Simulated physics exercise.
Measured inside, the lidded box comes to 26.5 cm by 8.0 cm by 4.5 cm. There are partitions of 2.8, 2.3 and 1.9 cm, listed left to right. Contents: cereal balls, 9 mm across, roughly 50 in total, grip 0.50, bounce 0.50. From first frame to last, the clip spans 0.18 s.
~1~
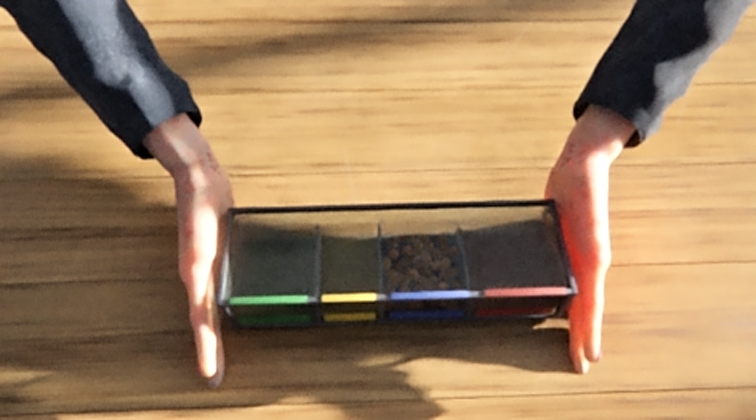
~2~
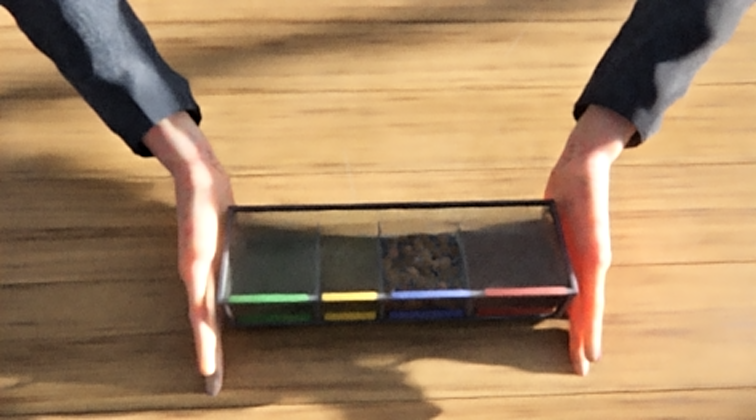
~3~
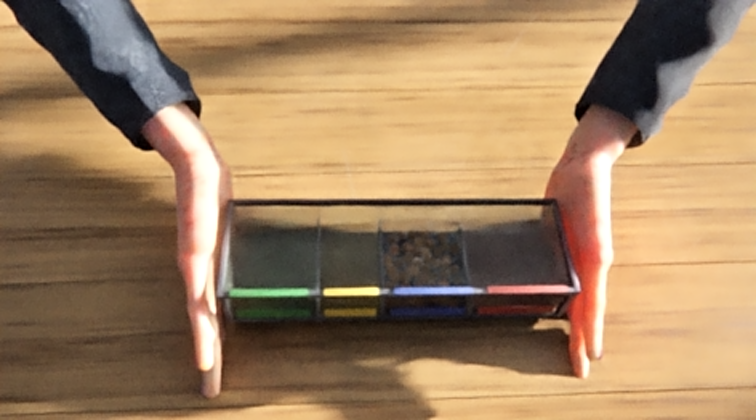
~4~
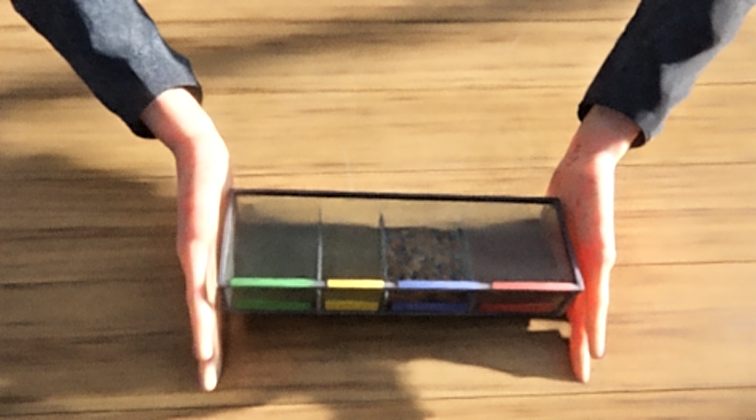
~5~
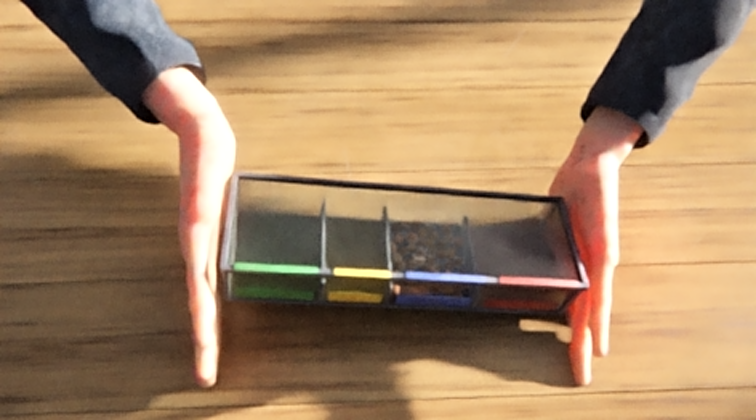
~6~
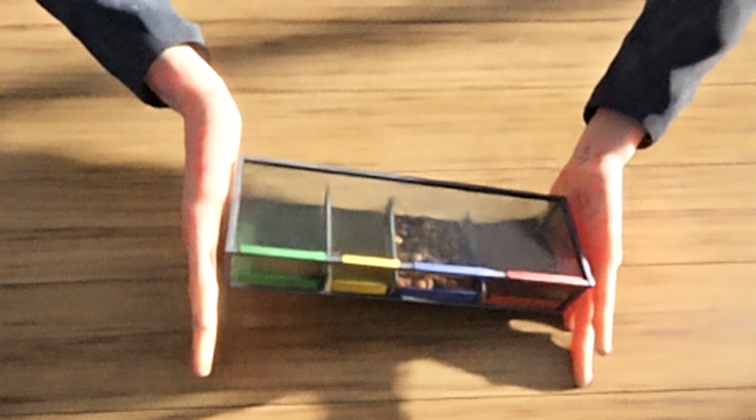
On a wooden tabletop, two hands tilting a clear, four-section box of small brown balls, its left end rising above the right.
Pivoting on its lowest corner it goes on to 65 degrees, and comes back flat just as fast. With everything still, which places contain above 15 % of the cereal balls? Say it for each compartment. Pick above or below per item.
Red compartment = below; blue compartment = above; green compartment = below; yellow compartment = below.
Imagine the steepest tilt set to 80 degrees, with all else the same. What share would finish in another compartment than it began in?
It would come to about 15 per cent.
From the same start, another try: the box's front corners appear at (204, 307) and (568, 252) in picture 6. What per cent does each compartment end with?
Red 0 %; blue 90 %; green 5 %; yellow 5 %.
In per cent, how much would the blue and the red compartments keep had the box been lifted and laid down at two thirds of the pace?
Blue 100, red 0.
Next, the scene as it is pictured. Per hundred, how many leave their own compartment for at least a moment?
I'd guess roughly 5 percent.
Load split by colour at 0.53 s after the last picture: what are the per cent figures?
Red = 0, blue = 100, green = 0, yellow = 0 (percent).
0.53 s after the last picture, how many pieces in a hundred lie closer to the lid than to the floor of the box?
Roughly 0 per cent.
Then, 0.53 s after the last picture, tilt 64 degrees; blue 100 %.
Then, 0.88 s after the last picture, tilt 27 degrees; red 5 %, blue 95 %.
Then, 1.32 s after the last picture, tilt 0 degrees; red 5 %, blue 95 %.
In the end, red 5 %, blue 95 %, green 0 %, yellow 0 %.
